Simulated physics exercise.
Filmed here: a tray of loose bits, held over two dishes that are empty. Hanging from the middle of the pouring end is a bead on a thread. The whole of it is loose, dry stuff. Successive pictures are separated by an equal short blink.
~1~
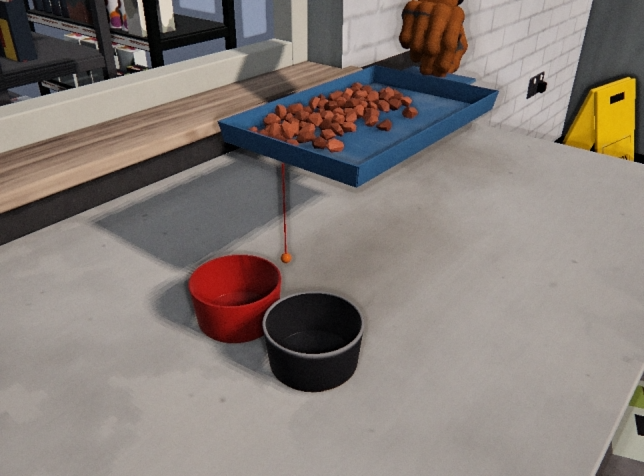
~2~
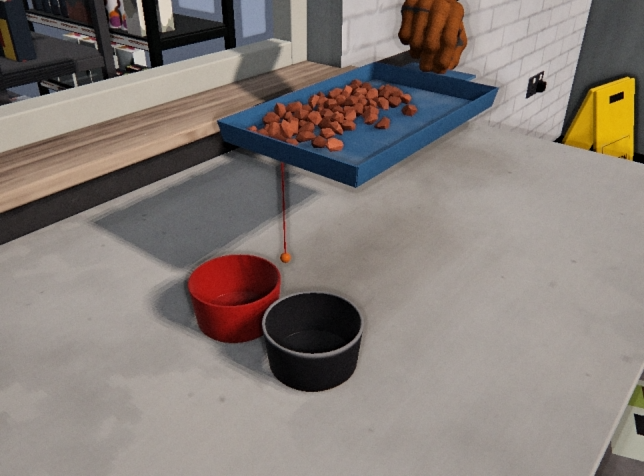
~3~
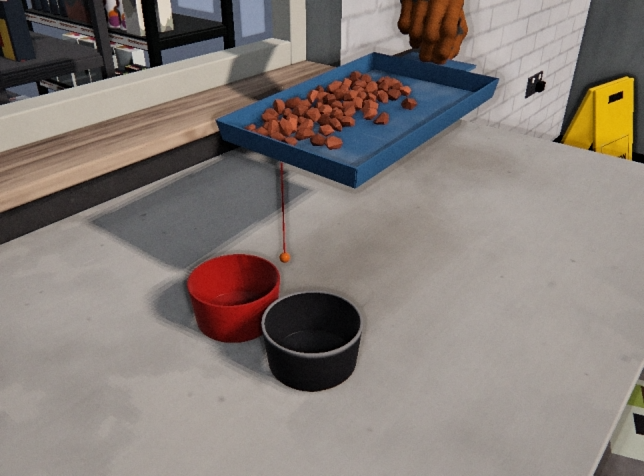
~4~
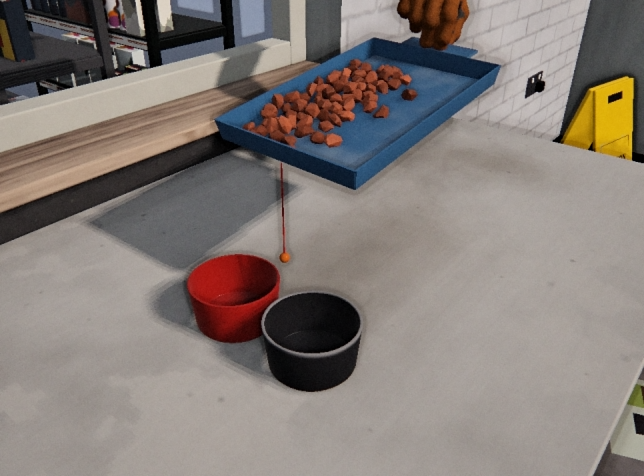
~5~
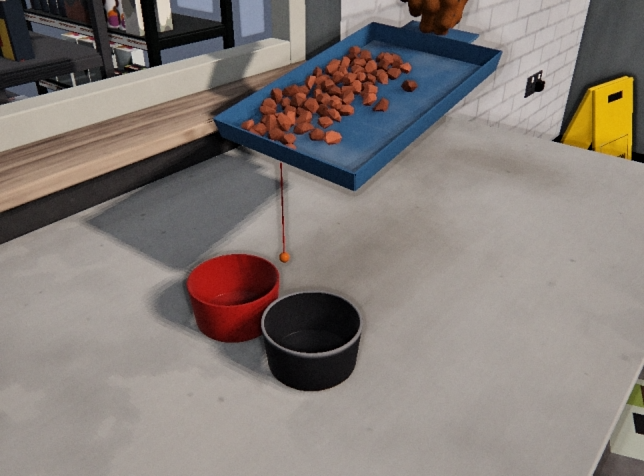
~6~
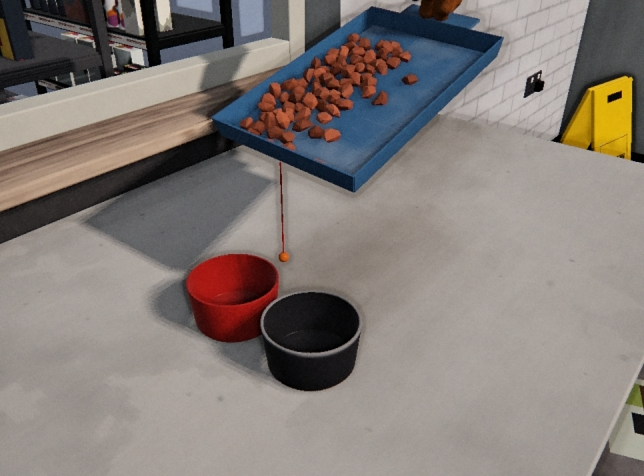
A blue tray of reddish-brown chunks tilted slowly above a red bowl and a black bowl, its far end rising with the brown hand there while the hanging orange bead stayed almost still.
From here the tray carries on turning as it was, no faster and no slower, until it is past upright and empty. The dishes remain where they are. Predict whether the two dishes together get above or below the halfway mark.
Above.
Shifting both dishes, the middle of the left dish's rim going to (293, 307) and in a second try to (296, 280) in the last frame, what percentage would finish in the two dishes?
Close to 70 in a hundred first, close to 40 in a hundred second.
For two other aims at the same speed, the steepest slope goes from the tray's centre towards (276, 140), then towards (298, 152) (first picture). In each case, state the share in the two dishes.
50 and 70 per cent, in that order.
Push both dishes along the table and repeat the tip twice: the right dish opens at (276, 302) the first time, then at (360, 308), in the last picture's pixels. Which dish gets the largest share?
Right side first, Right side second.
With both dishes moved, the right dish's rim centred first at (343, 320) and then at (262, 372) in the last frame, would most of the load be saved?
In the first position a majority, in the second a minority.
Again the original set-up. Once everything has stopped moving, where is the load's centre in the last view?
Resting centre, last frame: Roughly (302, 351).
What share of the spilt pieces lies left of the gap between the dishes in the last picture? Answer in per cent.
It comes to 70 per cent or so.
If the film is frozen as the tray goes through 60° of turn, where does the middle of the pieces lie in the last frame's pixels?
Close to (305, 130).
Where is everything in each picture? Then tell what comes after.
In the first picture, corners of the pouring end (223, 121) and (357, 164), level; middle of the load (337, 114), bits of crushed brick; left dish (203, 317); right dish (281, 364); bead on its thread (286, 258).
In the second picture, corners of the pouring end (222, 120) and (357, 164), level; middle of the load (337, 113).
In the third picture, corners of the pouring end (221, 119) and (356, 165), tipped barely, lowest at the right corner; middle of the load (336, 108).
In the fourth picture, corners of the pouring end (220, 119) and (355, 168), tipped a little, lowest at the right corner; middle of the load (335, 101).
In the fifth picture, corners of the pouring end (219, 118) and (354, 170), tipped a little, lowest at the right corner; middle of the load (334, 93).
In the sixth picture, corners of the pouring end (217, 117) and (353, 173), tipped clearly, lowest at the right corner; middle of the load (333, 86); left dish (201, 316); right dish (279, 363).
Just after the last frame, tray tipped steeply; almost all on the tray; just a few in the air.
A moment on, tray tipped right over; roughly a third on the tray; roughly a third in the right dish; about a tenth in the left dish; about a tenth outside both; about a tenth in the air.
Further on, tray tipped past a quarter turn; roughly two thirds in the right dish; about a tenth in the left dish; roughly a quarter outside both.
When it is over, tray tipped past a quarter turn; roughly two thirds in the right dish; about a tenth in the left dish; roughly a quarter outside both.
